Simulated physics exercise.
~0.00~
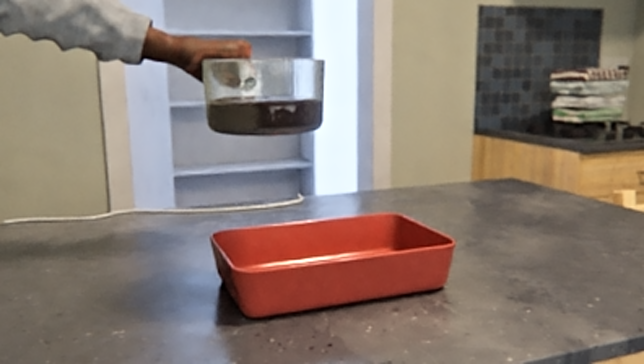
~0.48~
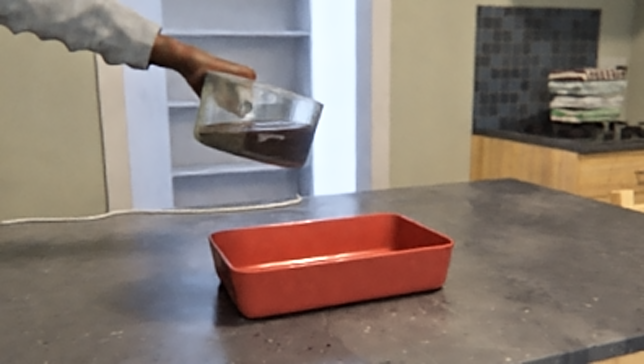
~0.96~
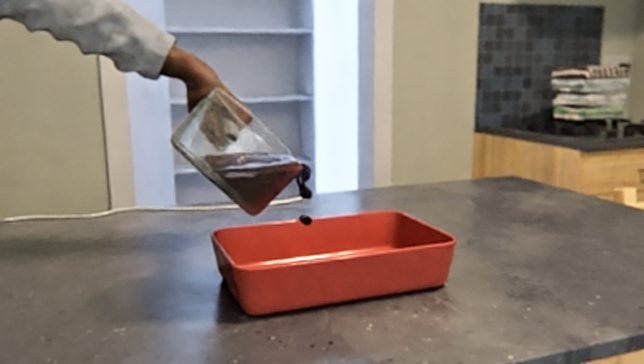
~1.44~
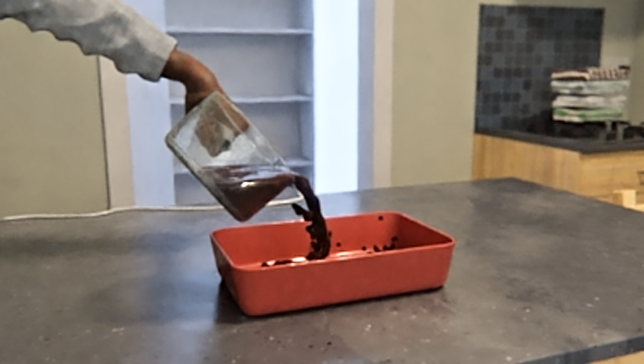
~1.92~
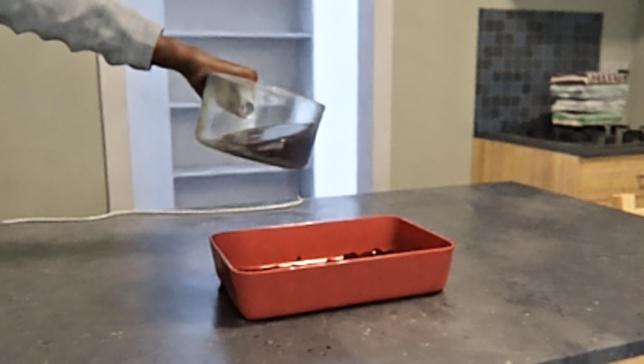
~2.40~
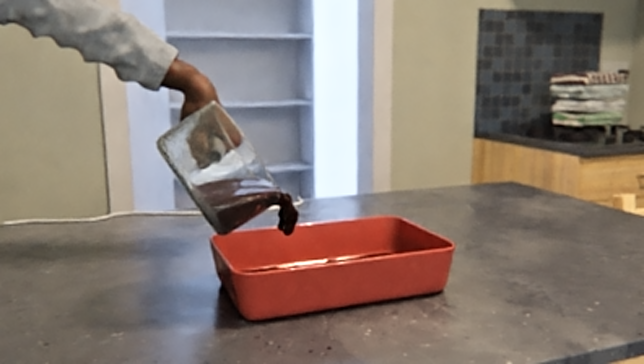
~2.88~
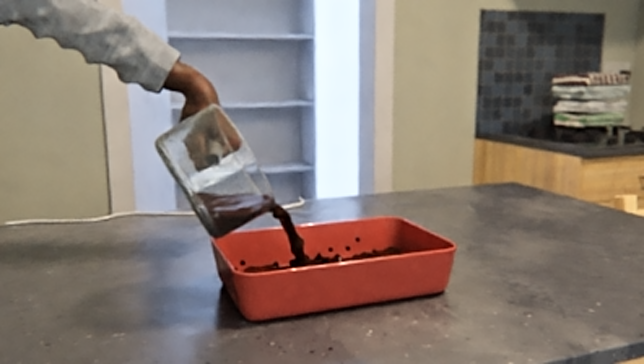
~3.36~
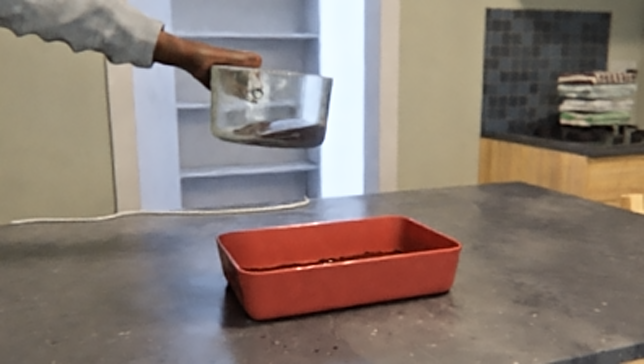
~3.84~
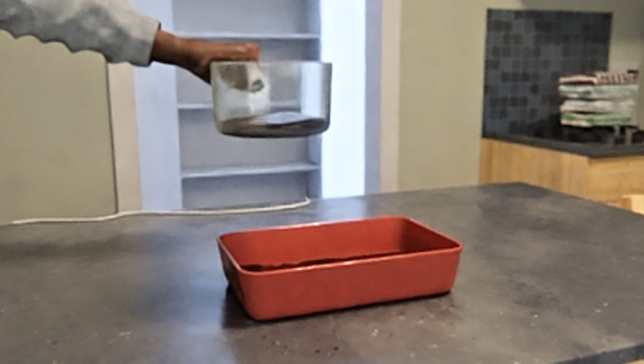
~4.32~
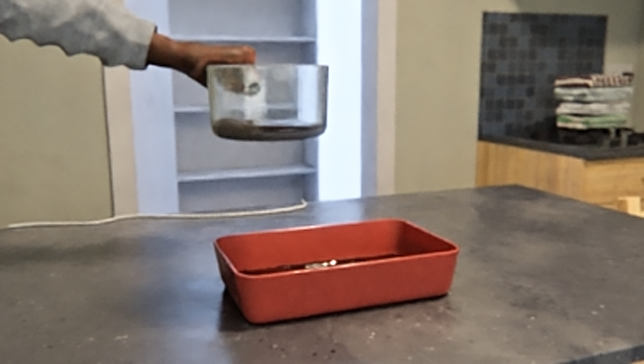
We see a hand tilt a clear glass container of dark liquid over a red rectangular dish on a gray countertop, pouring some in, easing back, then tipping further to pour again, before holding the container level above the dish with a little liquid left inside.
